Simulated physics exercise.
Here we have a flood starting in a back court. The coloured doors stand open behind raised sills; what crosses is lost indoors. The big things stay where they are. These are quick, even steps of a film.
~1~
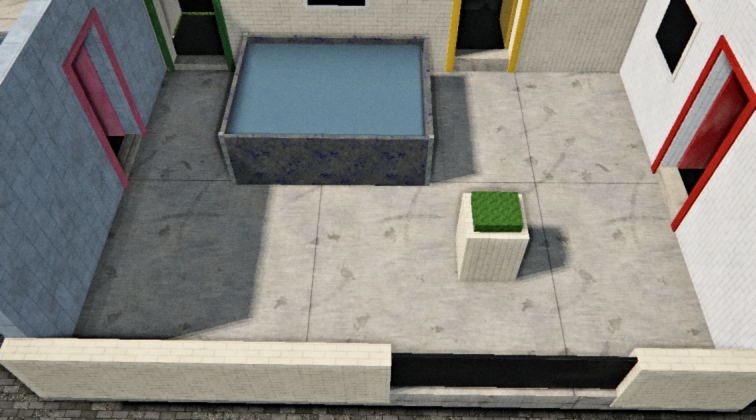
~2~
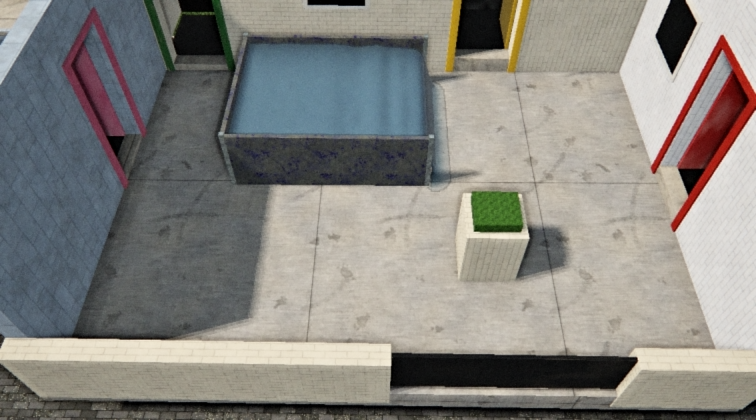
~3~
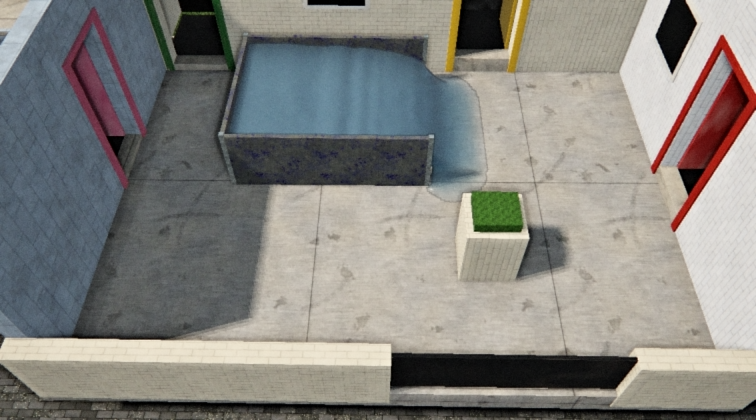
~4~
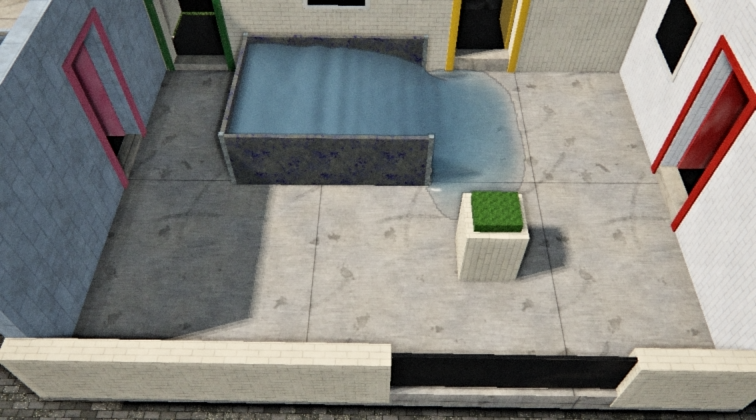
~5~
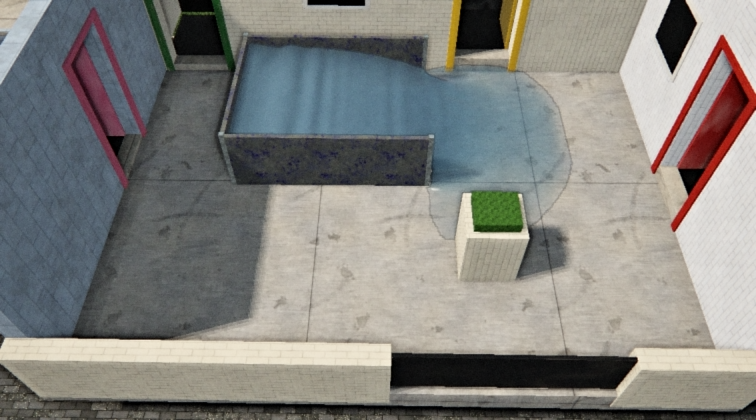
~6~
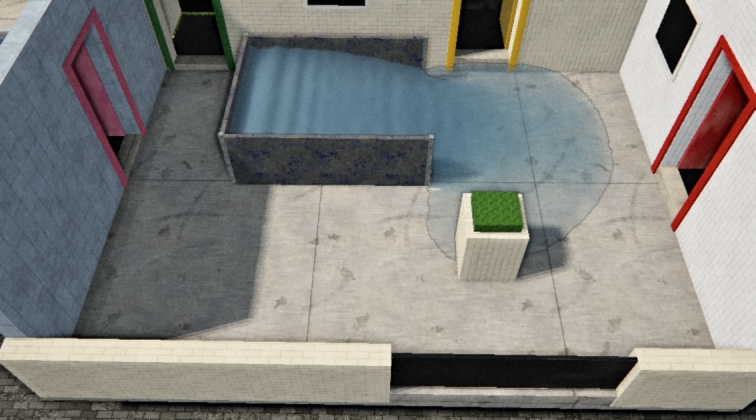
Water pours from the right side of the raised tank and spreads across the courtyard floor.
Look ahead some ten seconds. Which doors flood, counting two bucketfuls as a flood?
In the end: The yellow door stays under that; the green door takes more than that; the pink door takes more than that; the red door takes more than that.
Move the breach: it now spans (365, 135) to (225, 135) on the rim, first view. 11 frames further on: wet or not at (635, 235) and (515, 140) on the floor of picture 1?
In that order: Clear, free of water.
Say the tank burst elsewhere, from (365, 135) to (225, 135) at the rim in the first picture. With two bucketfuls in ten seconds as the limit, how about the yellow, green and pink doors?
My reading: Yellow door holds, green door passes that mark, pink door passes that mark.
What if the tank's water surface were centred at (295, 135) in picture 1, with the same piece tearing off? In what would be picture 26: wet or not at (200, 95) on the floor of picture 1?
There: Not flooded.
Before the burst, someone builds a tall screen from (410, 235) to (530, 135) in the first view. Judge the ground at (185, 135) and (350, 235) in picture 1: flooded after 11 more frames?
As listed: Clear, awash.
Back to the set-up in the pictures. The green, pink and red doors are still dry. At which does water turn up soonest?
That is the red one.
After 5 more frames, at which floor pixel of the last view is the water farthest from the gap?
Near (688, 292).
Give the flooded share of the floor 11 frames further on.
Roughly 40 per cent.
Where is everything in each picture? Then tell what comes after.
The open tank at (332, 87) is whole and still, in the first frame.
The front is at (433, 189), out from the gap at (424, 115), in the second frame.
Water pours out at (423, 119) and has run to a hidden place, in the third frame.
Water pours out at (423, 120) and has run to a hidden place, in the fourth frame.
The front is at (563, 177), out from the gap at (423, 121), in the fifth frame.
The front is at (607, 164), out from the gap at (423, 122), in the sixth frame.
A moment on, water covers 35 % of the floor; the yellow door wet at the sill, nothing in, the green door not reached, the pink door not reached, the red door under two buckets in.
Next, water covers 40 % of the floor; the yellow door wet at the sill, nothing in, the green door not reached, the pink door not reached, the red door far over two buckets in.
Then, water covers 50 % of the floor; the yellow door under two buckets in, the green door not reached, the pink door not reached, the red door far over two buckets in.
Later, water covers 90 % of the floor; the yellow door under two buckets in, the green door wet at the sill, nothing in, the pink door wet at the sill, nothing in, the red door far over two buckets in.
In the end, water covers 100 % of the floor; the yellow door under two buckets in, the green door over two buckets in, the pink door over two buckets in, the red door far over two buckets in.
